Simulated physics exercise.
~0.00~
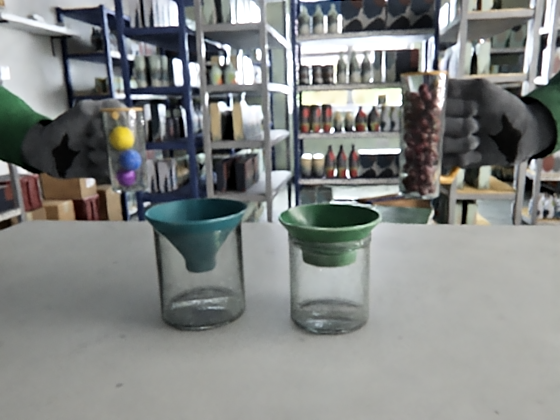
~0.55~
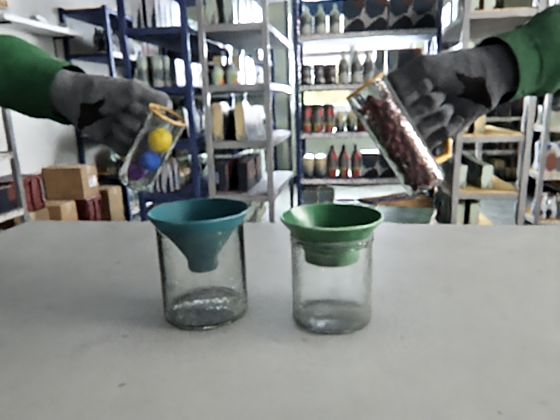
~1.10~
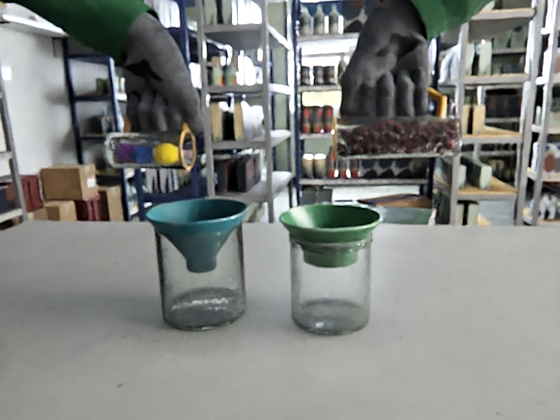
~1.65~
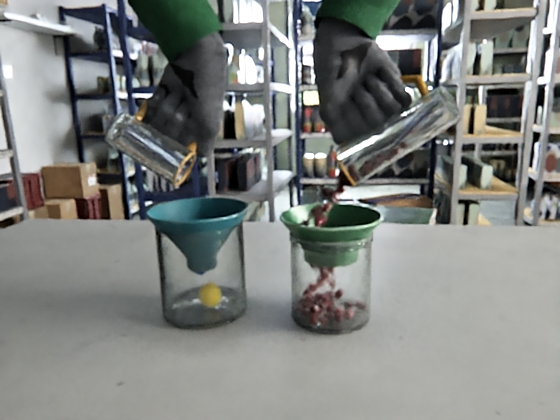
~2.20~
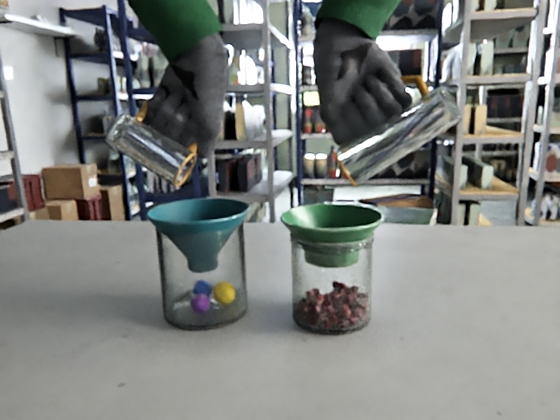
The video shows gloved hands tipping two clear cups over funnels set in glass jars, pouring a few colourful balls through the teal funnel on the left and many small dark red pieces through the green one on the right, until everything rests in the jars.
